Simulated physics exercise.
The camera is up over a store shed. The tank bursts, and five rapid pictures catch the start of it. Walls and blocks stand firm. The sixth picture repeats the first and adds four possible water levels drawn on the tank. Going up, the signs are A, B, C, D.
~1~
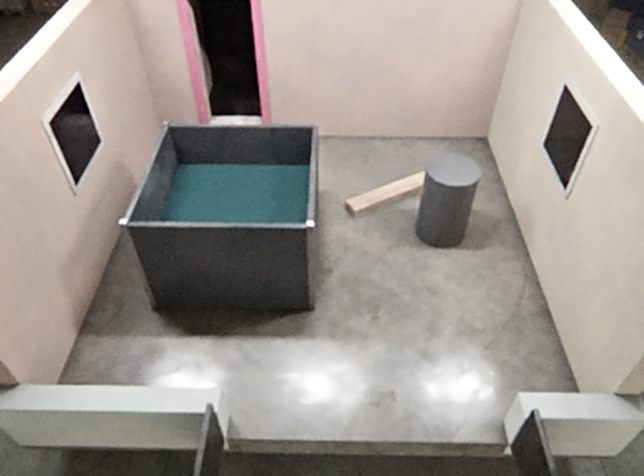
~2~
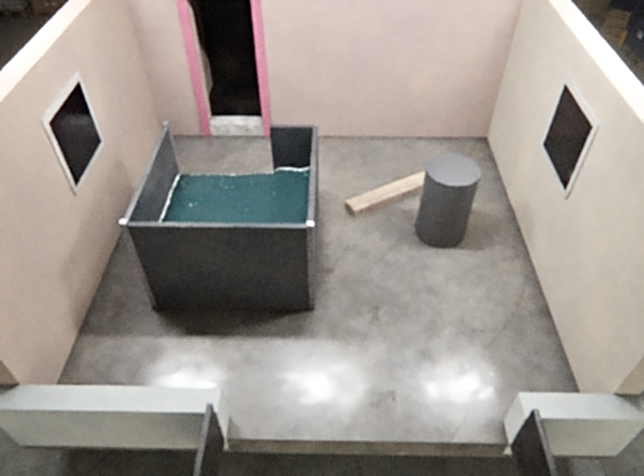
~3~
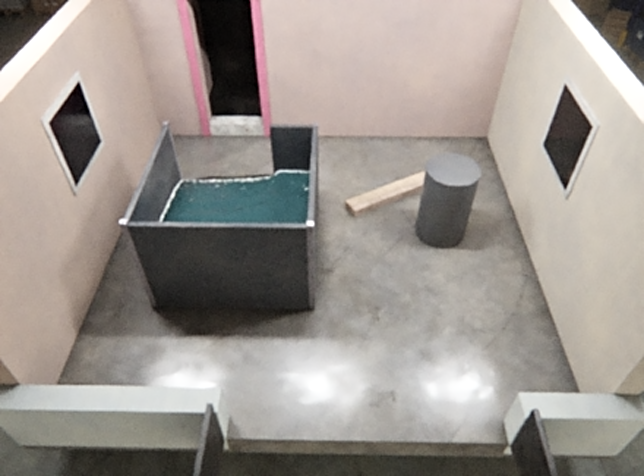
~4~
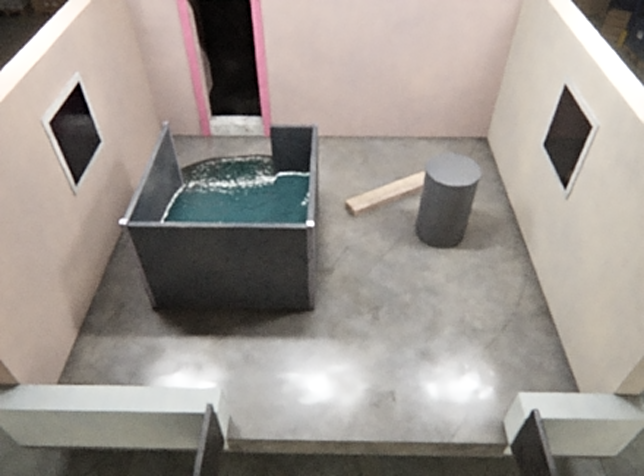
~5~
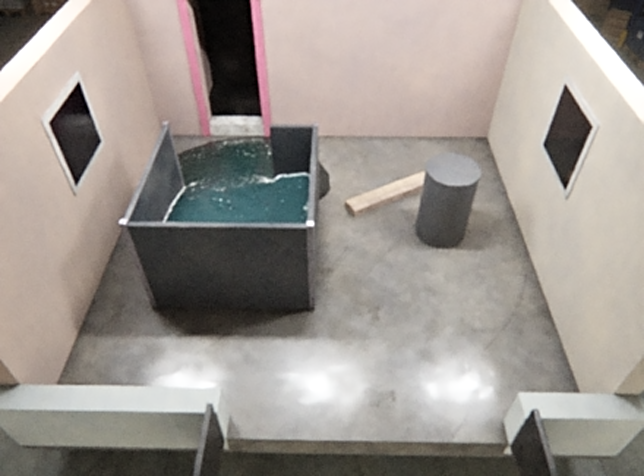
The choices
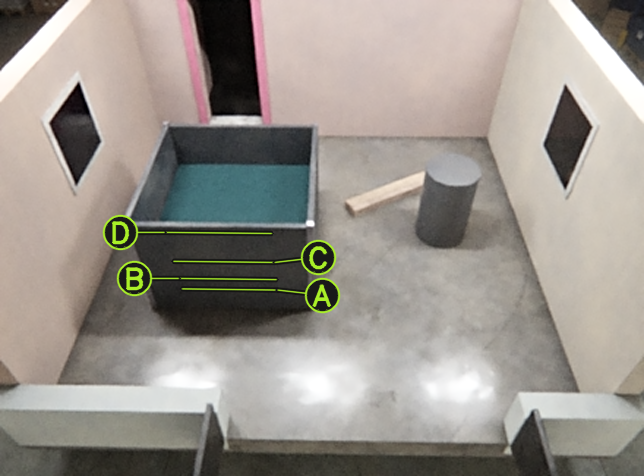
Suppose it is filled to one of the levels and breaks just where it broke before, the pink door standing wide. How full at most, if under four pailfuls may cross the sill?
Take A.
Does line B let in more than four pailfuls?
Yes, it does.
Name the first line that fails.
B it is.
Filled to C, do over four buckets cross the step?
Yes, that goes wrong.
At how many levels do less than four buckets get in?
One.
On the marked copy, A at (229, 289); B at (227, 279); C at (224, 261); D at (218, 232); from the bottom up A, B, C, D.
If A is chosen, a splash gets over, under a bucket.
If B is chosen, about 10 bucketfuls get in.
If C is chosen, dozens of bucketfuls pour in.
If D is chosen, dozens of bucketfuls pour in.
